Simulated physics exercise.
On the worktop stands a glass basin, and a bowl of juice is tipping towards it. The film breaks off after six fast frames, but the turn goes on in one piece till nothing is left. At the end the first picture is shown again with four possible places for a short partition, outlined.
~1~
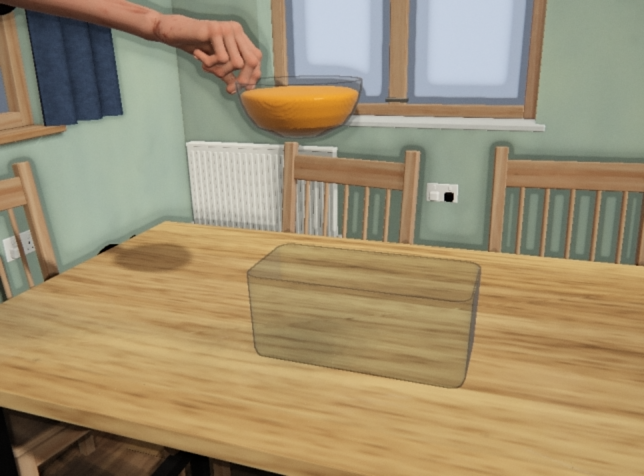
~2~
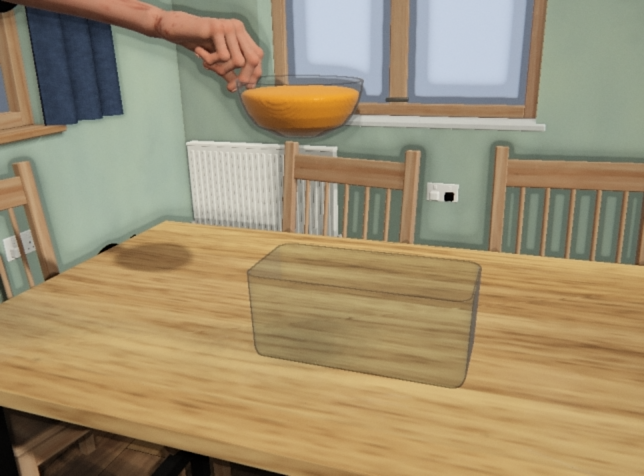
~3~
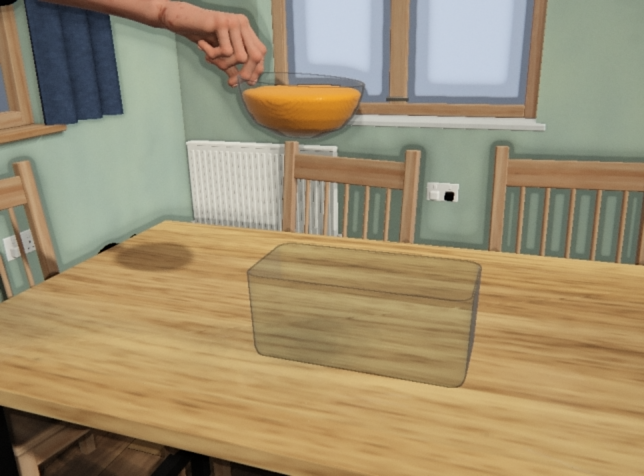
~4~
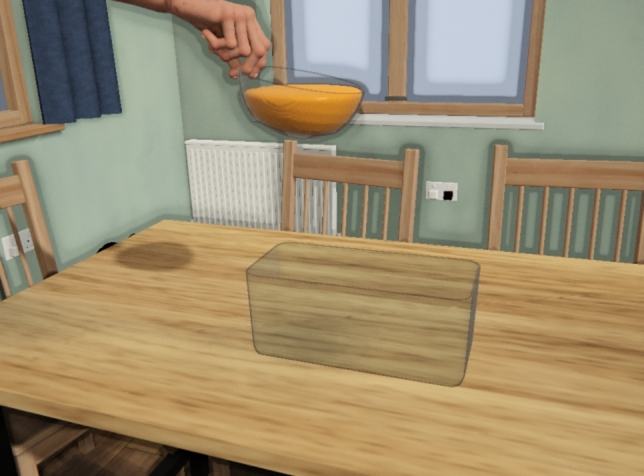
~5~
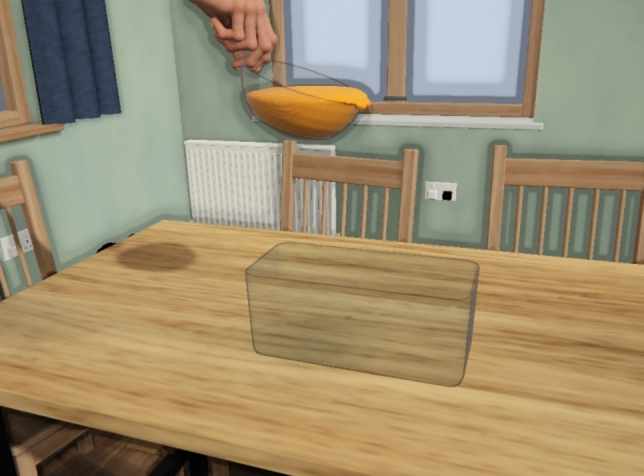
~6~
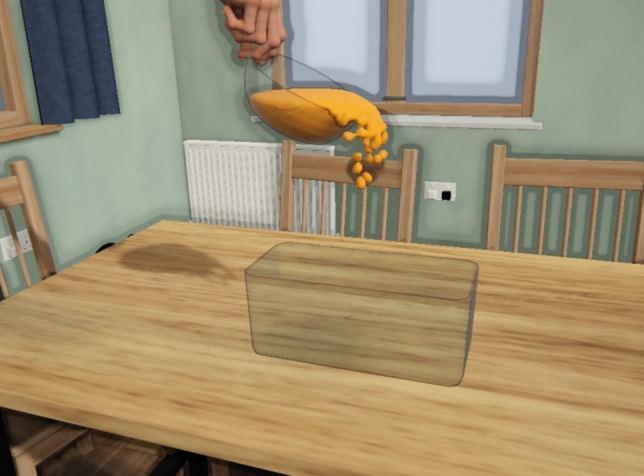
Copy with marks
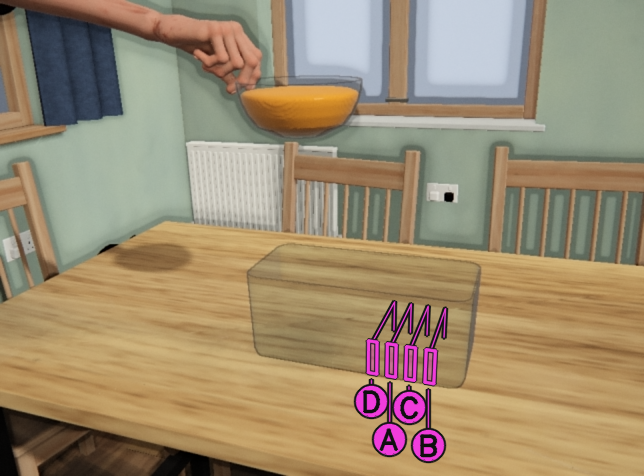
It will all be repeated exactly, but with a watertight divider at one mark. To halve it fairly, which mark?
The answer is place C.
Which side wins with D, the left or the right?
More ends on the right.
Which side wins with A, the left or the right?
The right one.
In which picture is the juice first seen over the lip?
Picture 5.
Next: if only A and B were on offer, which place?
It is A.
On the marked copy, A at (390, 383); B at (428, 389); C at (408, 386); D at (371, 379).
For place A, about 30 % ends left of the wall and 69 % right of it.
For place B, about 78 % ends left of the wall and 21 % right of it.
For place C, about 50 % ends left of the wall and 49 % right of it.
For place D, about 14 % ends left of the wall and 85 % right of it.
